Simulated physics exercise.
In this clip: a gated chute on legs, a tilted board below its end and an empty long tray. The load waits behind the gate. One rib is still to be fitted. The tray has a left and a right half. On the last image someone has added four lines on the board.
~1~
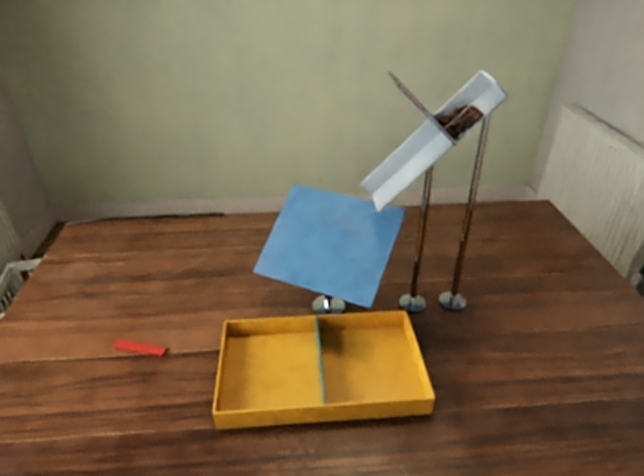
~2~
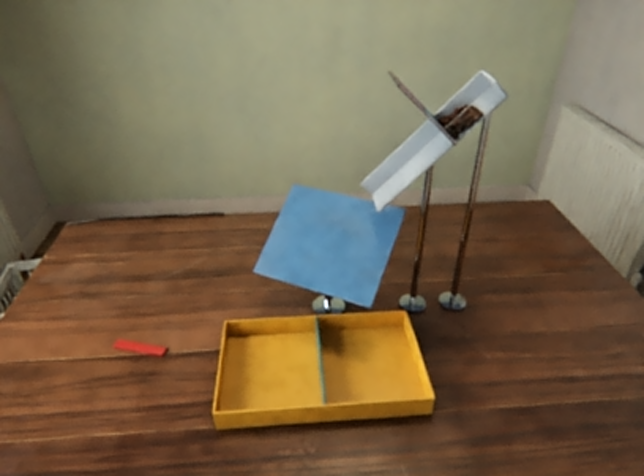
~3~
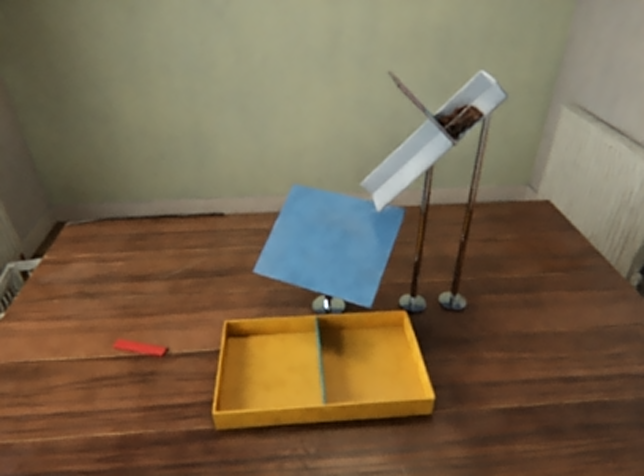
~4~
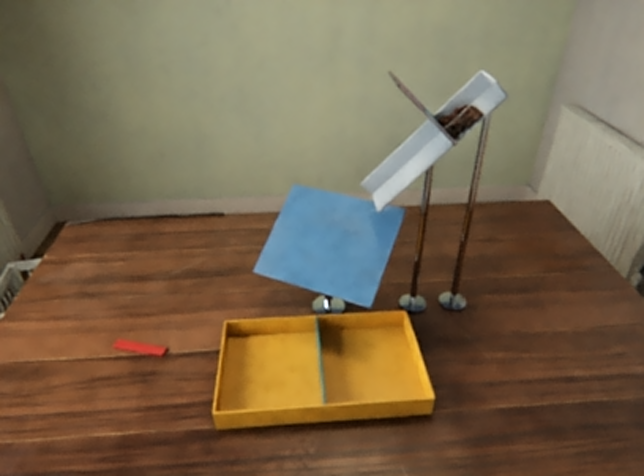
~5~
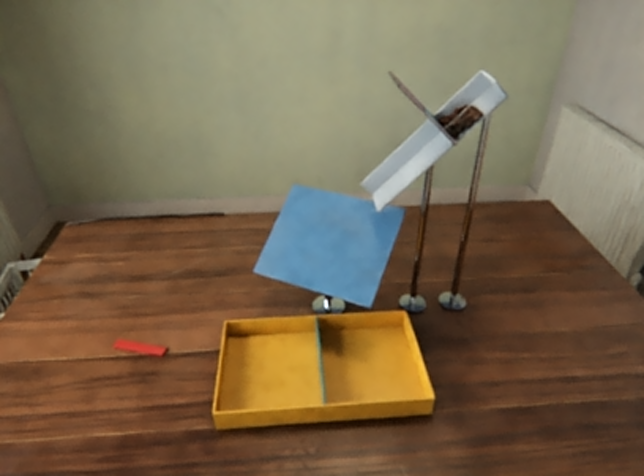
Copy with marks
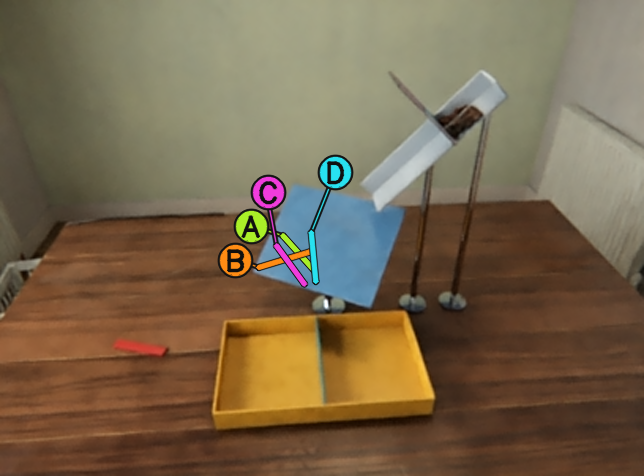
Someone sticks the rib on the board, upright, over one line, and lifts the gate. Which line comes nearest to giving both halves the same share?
Use line D.
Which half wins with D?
More lands on the left.
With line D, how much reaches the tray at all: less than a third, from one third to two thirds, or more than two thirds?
More than two thirds.
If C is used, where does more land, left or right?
More lands on the left.
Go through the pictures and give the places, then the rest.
In the first picture, load behind the gate at (454, 122), allspice berries; lip of the chute at (375, 203), sloping fairly steeply.
In the second picture, middle of the board at (329, 240), tilted fairly steeply; middle of its low edge at (309, 289); of its high edge at (347, 196).
In the third picture, front corners of the tray at (214, 413) and (434, 398); front end of its middle wall at (325, 405); gate still shut at (433, 119).
In the fourth picture, middle of the load at (454, 122); lip at (375, 203).
In the fifth picture, middle of the load at (454, 122); lip at (375, 203).
On the marked copy, line A from (282, 235) to (314, 270); line B from (309, 252) to (258, 267); line C from (276, 245) to (304, 284); line D from (311, 232) to (315, 281).
Choosing A, of what is caught, nearly all in the left half, a small part in the right.
Choosing B, of what is caught, all in the left half, none in the right.
Choosing C, of what is caught, nearly all in the left half, a stray few in the right.
Choosing D, of what is caught, about two thirds in the left half, about a third in the right.
